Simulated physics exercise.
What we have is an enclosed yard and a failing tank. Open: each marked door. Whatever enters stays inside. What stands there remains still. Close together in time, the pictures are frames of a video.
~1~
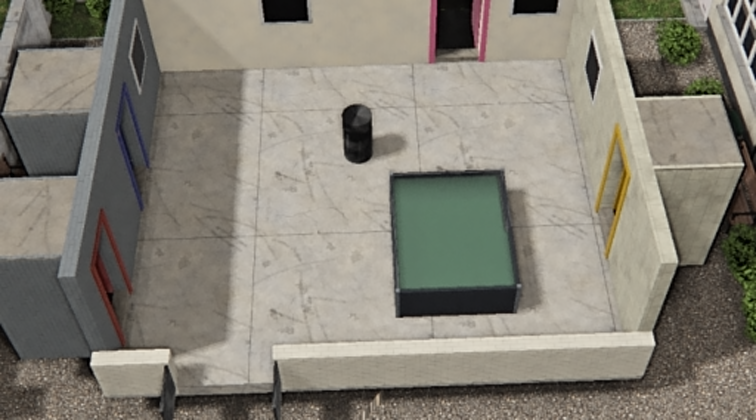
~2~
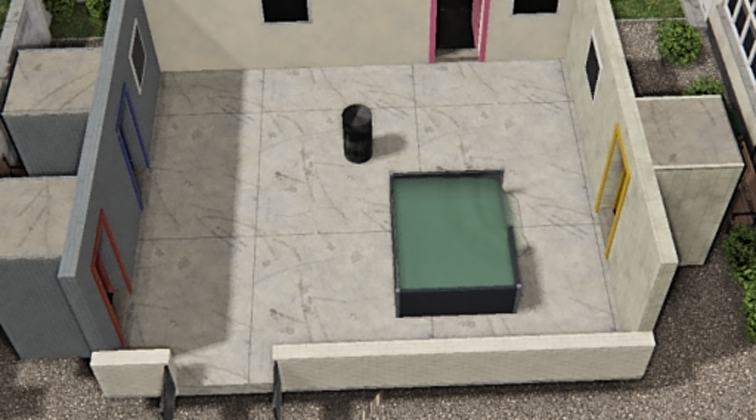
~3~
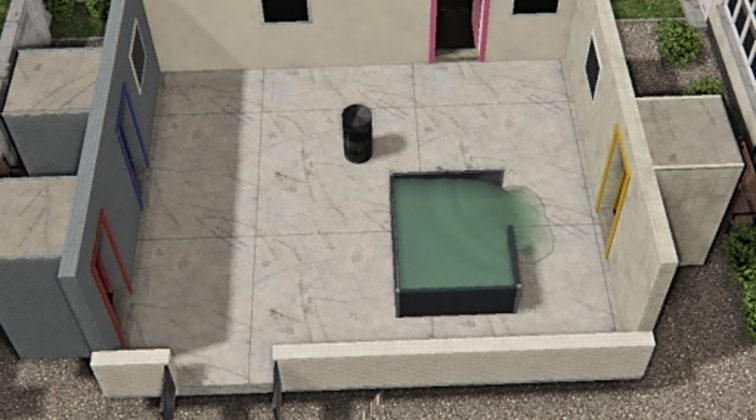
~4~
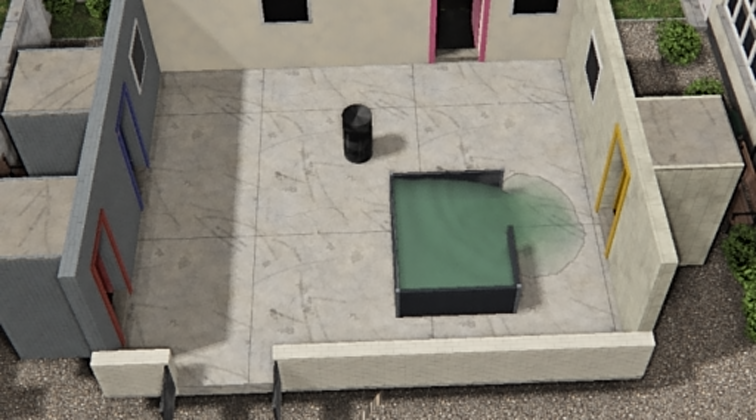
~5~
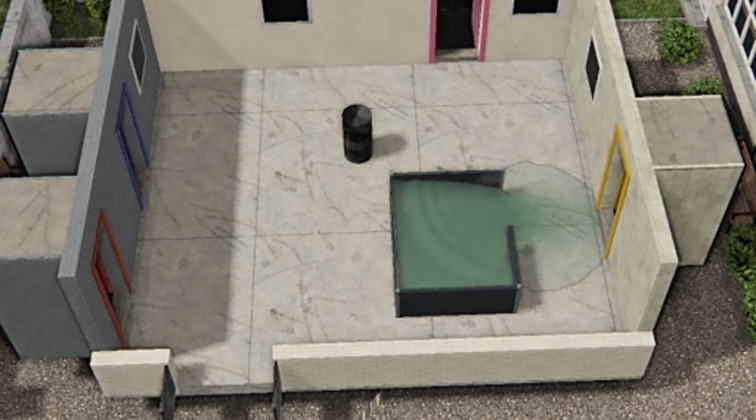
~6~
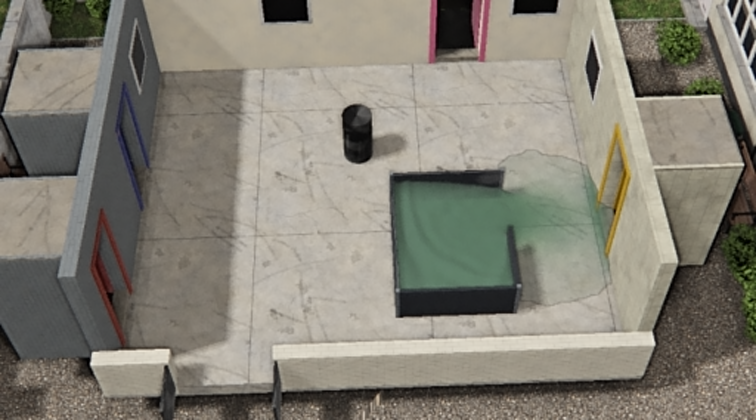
The clip opens on a walled yard where green water sits still in a dark-sided tank near a black cylinder. A gap appears in the tank's right side and water pours through, fanning across the pale floor until it spreads along the right wall by the yellow-framed doorway.
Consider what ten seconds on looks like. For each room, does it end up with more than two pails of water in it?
In the end yellow door: Over the cap, red door: Within the cap, blue door: Within the cap, pink door: Within the cap.
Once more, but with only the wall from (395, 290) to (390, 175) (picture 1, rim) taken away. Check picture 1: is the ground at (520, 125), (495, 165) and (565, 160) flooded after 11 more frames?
In the order you gave them, I get still bare, still bare, still bare.
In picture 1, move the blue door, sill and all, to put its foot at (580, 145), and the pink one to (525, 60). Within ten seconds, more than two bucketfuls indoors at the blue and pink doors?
Looking at it, I'd say the blue one breaks the limit and the pink one breaks the limit.
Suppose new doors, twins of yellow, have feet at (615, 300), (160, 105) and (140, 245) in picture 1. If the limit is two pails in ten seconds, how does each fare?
In order: Stays within it, stays within it, stays within it.
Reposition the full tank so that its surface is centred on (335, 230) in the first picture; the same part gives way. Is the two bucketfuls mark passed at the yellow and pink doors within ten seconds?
I'd say the yellow one runs past the limit and the pink one remains below.
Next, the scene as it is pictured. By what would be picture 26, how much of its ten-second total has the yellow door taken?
My figure is 85 in a hundred.
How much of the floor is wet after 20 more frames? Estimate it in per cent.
Estimated share: Around 30 %.
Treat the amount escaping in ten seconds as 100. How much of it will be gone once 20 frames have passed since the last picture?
I'd estimate close to 80 per cent.
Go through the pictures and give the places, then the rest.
The first frame shows still water in the water tank at (452, 231).
In the second frame, the front is at (518, 253), out from the gap at (502, 215).
In the third frame, water pours out at (502, 217) and has run to (548, 246).
In the fourth frame, the front is at (580, 234), out from the gap at (502, 218).
In the fifth frame, water pours out at (502, 218) and has run to (604, 250).
In the sixth frame, the front is at (609, 276), out from the gap at (502, 218).
A moment on, water covers 10 % of the floor; the yellow door over two buckets in, the red door not reached, the blue door not reached, the pink door not reached.
Next, water covers 20 % of the floor; the yellow door far over two buckets in, the red door not reached, the blue door not reached, the pink door not reached.
Then, water covers 30 % of the floor; the yellow door far over two buckets in, the red door not reached, the blue door not reached, the pink door wet at the sill, nothing in.
Later, water covers 65 % of the floor; the yellow door far over two buckets in, the red door not reached, the blue door not reached, the pink door wet at the sill, nothing in.
In the end, water covers 95 % of the floor; the yellow door far over two buckets in, the red door wet at the sill, nothing in, the blue door wet at the sill, nothing in, the pink door wet at the sill, nothing in.
